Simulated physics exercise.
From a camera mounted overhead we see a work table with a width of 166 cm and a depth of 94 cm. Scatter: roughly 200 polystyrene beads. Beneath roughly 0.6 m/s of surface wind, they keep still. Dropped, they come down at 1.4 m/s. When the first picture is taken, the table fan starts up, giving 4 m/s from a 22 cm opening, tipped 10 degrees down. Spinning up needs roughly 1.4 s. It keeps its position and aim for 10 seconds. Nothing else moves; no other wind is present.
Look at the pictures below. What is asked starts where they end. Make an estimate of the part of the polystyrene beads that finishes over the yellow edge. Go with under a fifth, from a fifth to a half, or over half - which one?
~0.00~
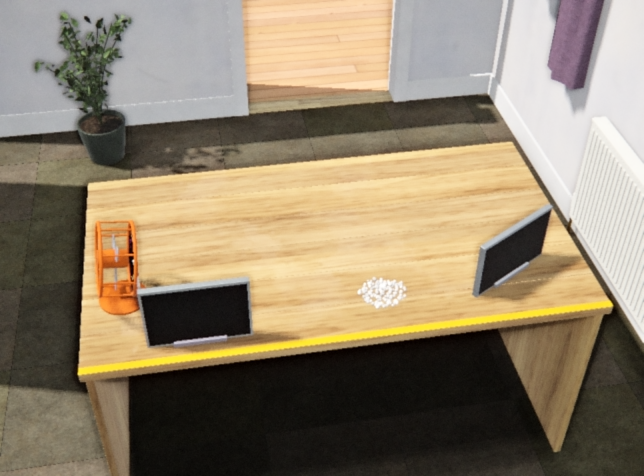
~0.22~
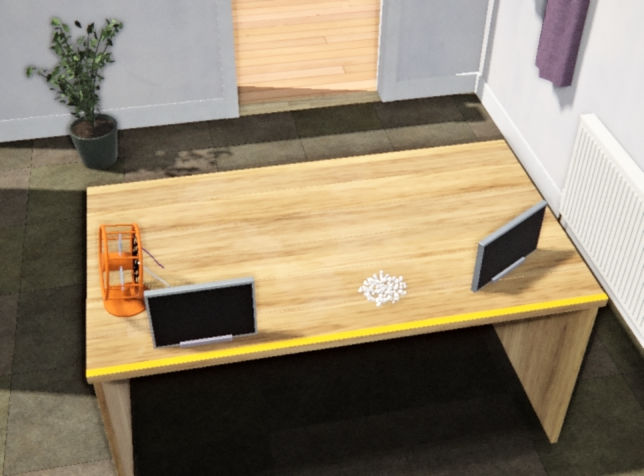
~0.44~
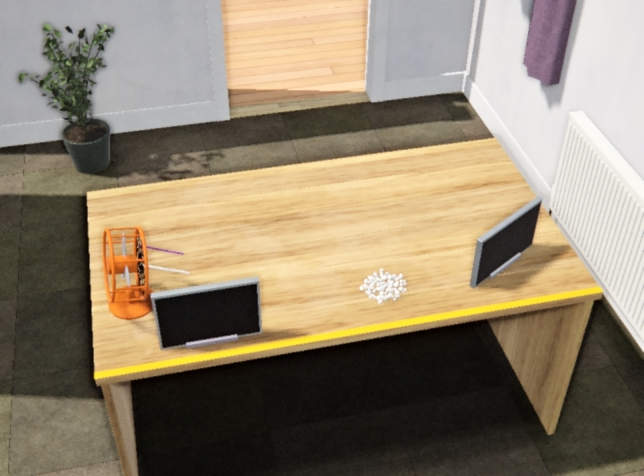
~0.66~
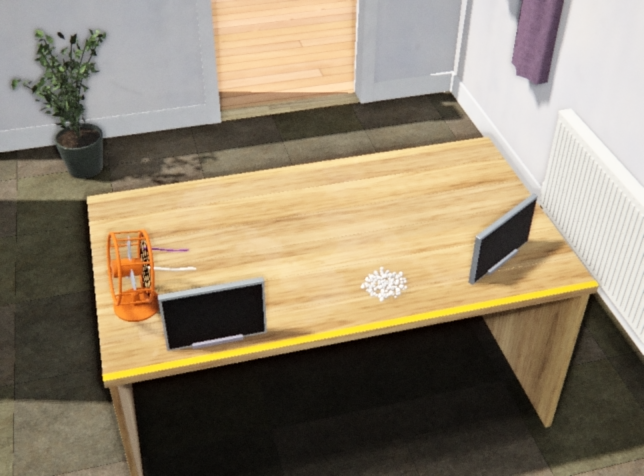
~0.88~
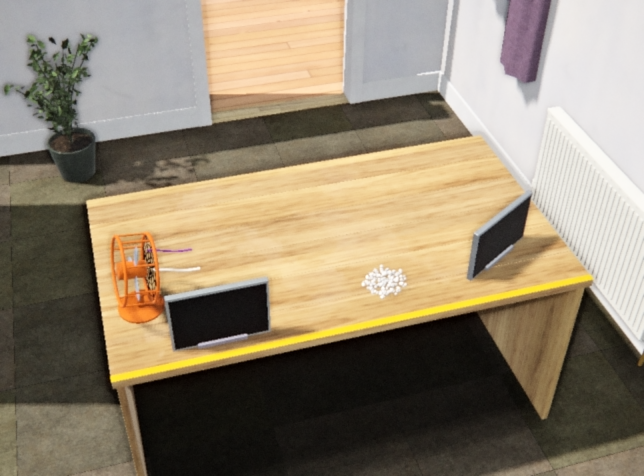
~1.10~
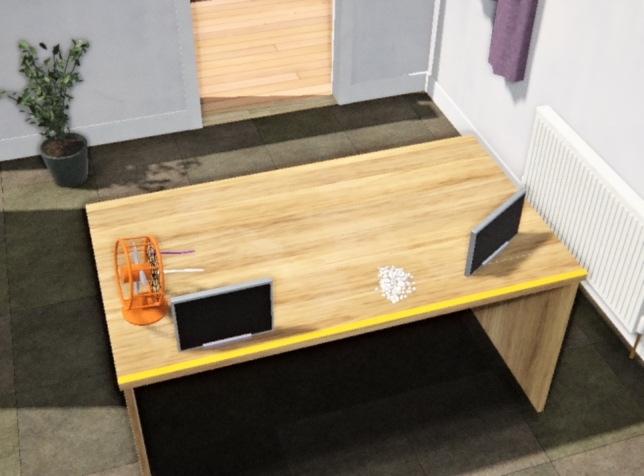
I would go with above one half.
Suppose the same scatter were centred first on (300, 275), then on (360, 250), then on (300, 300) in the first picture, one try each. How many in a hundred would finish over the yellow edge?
Going through the three spots in order, you'd get 30 percent, 0 percent and 100 percent.
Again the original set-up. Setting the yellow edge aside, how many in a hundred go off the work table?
Roughly 3 per cent.
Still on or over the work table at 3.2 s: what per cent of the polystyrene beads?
Some 0 per cent at that time.
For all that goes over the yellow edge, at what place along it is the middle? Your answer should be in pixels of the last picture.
I'd say roughly (459, 304).
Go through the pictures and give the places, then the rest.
In the first frame, the middle of the polystyrene beads is near (383, 292), none has stirred yet and the mouth of the table fan is at (116, 259).
In the second frame, the middle of the polystyrene beads is near (384, 289), none has stirred yet and the yellow edge is centred on (360, 336).
In the third frame, the middle of the polystyrene beads is near (385, 286), none has stirred yet, the top of a laptop is at (511, 218) and the top of a laptop is at (205, 287).
In the fourth frame, the middle of the polystyrene beads is near (385, 284) and none has stirred yet.
In the fifth frame, the middle of the polystyrene beads is near (385, 282) and none has stirred yet.
In the sixth frame, the middle of the polystyrene beads is near (392, 282), the farthest in sight from the table fan is at (412, 278) and about 70 % have left their places.
After 2.0 s, 96 % are over the yellow edge; 96 % have settled or left.
After 3.2 s, 96 % are over the yellow edge; 100 % have settled or left.
After 5.5 s, 97 % are over the yellow edge; 100 % have settled or left.
After 10.0 s, at the end, 97 % are over the yellow edge.
